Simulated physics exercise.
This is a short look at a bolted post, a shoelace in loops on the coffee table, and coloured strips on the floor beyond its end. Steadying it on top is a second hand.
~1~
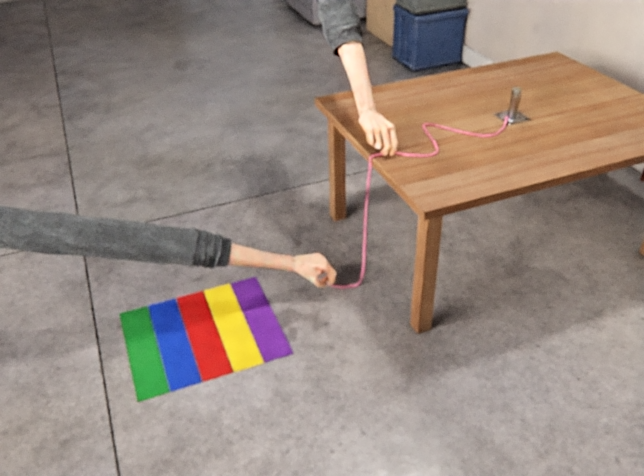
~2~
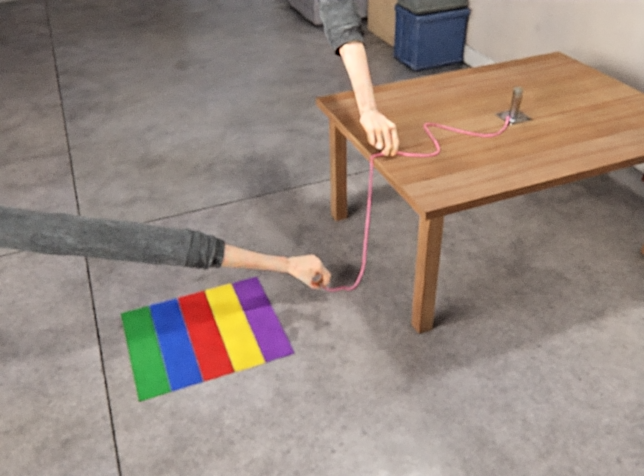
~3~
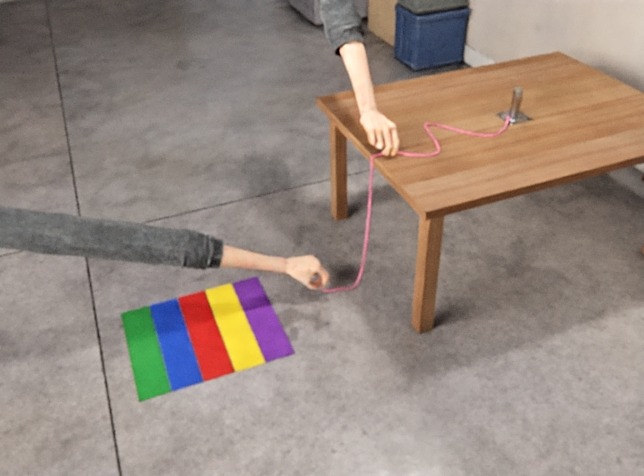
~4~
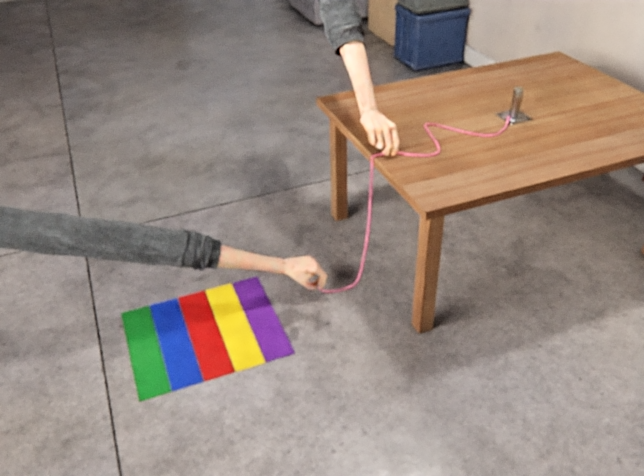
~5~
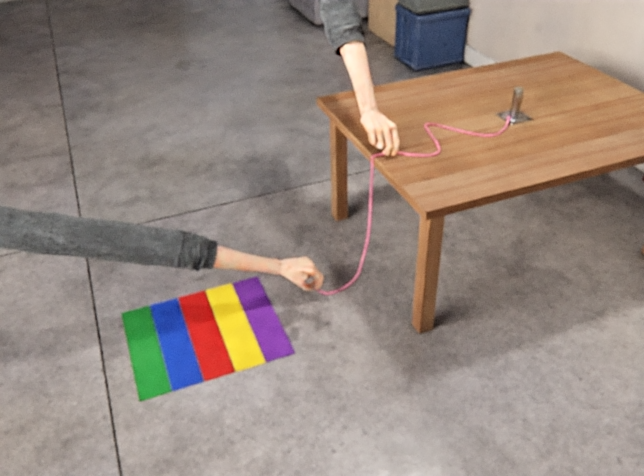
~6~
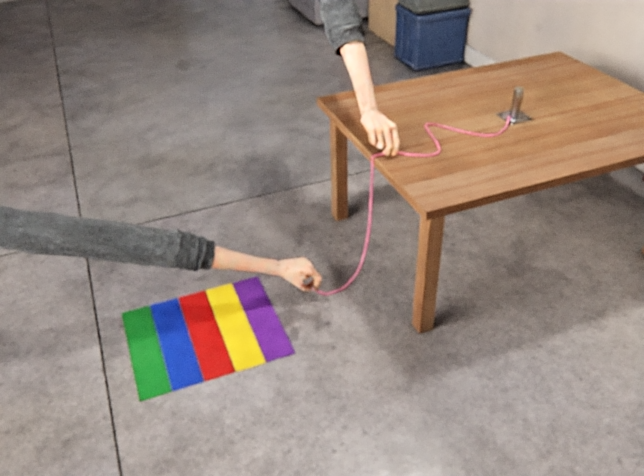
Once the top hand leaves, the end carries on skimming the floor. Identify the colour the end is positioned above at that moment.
It is positioned above green.
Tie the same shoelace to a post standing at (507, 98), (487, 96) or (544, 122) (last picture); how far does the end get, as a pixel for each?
Somewhere near (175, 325), (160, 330) and (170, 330), in that order.
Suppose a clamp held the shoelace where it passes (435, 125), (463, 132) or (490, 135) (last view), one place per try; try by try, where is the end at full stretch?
Taking them in turn, I'd expect around (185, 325), (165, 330) and finally (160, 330).
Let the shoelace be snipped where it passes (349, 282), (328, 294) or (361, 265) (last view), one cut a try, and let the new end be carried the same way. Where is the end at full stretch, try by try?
Cut 1: About (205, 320). Cut 2: About (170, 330). Cut 3: About (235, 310).
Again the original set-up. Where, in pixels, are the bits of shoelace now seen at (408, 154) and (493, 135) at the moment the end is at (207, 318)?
The first one ends up at (358, 195) and the second one at (469, 125).
Soon after, end near (207, 318); over red.
Then, end near (168, 329); over blue.
At full stretch, end near (146, 336); over green. It halts on the green strip.
